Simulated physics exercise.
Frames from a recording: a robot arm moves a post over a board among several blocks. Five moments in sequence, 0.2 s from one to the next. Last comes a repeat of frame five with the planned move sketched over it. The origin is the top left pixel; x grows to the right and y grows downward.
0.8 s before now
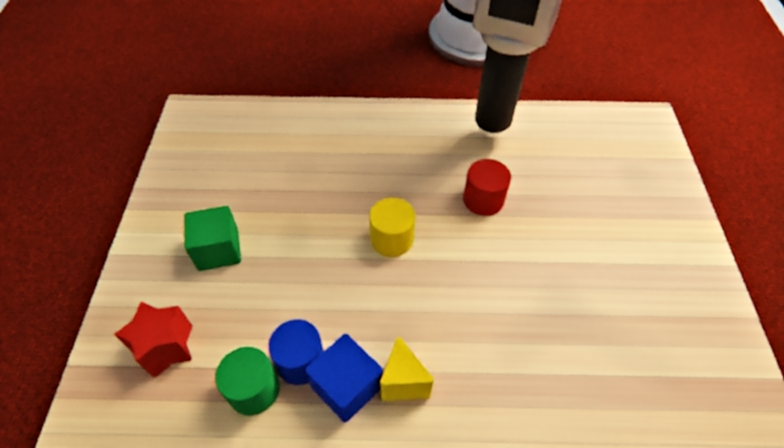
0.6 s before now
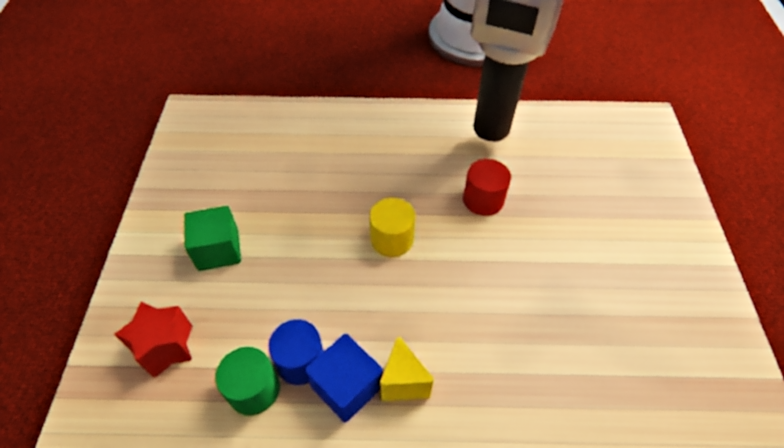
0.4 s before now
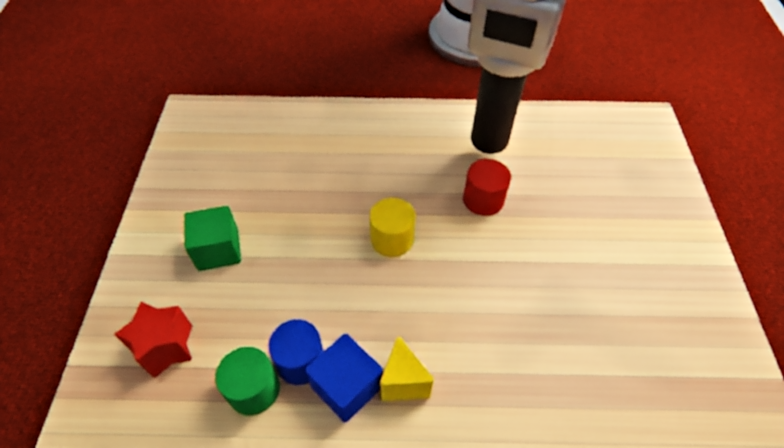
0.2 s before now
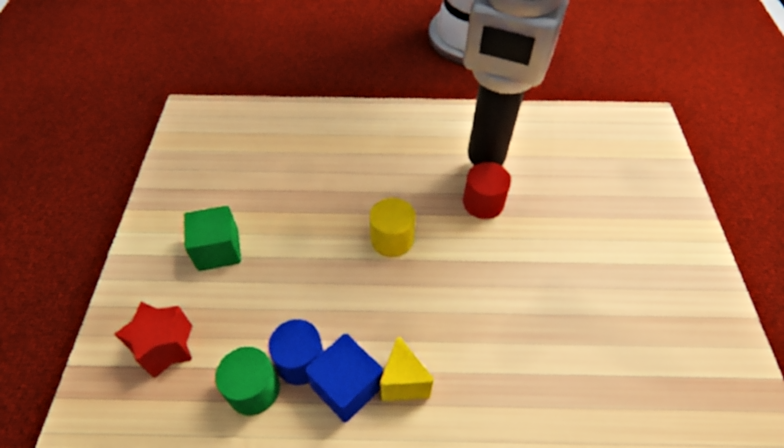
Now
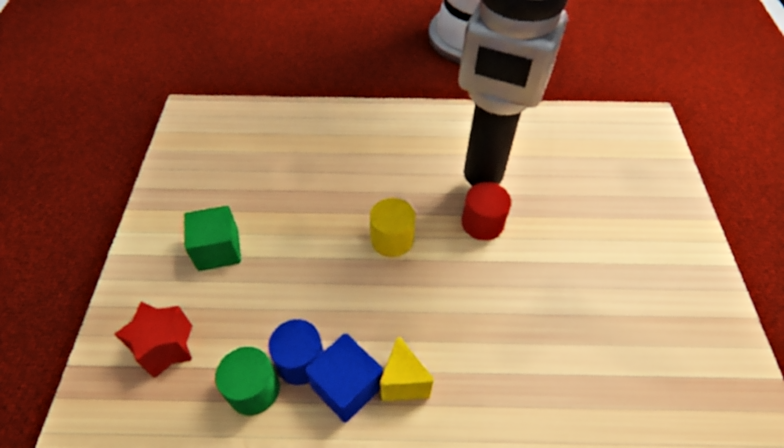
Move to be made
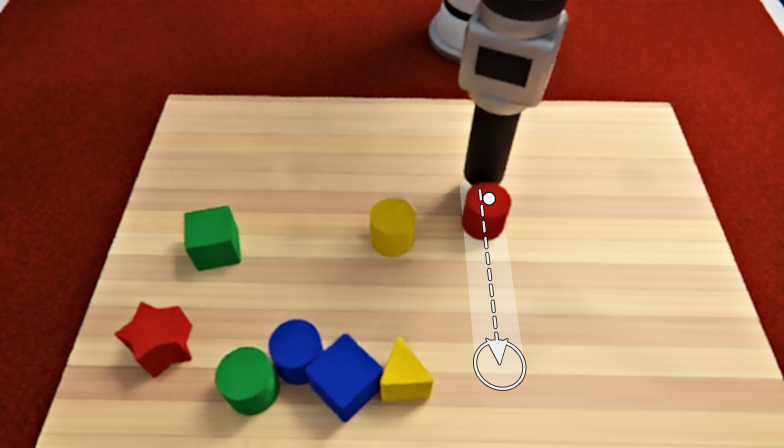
A robot arm with a black post reaches over a pale wooden board on a red surface, seen from above at a fixed angle. A red cylinder sits below the post, a yellow cylinder and green cube lie further left, and a red star, green and blue round blocks, blue cube and yellow triangle lie nearer. The post moves toward the viewer, meets the red cylinder and pushes it slightly nearer.
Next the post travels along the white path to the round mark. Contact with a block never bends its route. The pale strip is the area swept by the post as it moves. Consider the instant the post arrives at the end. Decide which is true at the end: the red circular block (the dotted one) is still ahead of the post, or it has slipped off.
It rides in front to the end.
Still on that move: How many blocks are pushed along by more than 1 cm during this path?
One block moves more than 1 cm.
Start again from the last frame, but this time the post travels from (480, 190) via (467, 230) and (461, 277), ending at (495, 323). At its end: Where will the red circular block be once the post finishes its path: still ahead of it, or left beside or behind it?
Prediction: Still leading.
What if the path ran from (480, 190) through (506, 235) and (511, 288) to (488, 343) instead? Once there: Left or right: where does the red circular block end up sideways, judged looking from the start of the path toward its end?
Gets pushed right.
The drawn path runs straight from (480, 190) to (500, 364); the dot is on the red circular block.
On the path given first. One third of the way, post at (489, 227); red circular block at (495, 256).
Two thirds of the way, post at (497, 286); red circular block at (501, 323).
At the end, post at (505, 354); yellow triangular block not moved; red circular block at (503, 399).
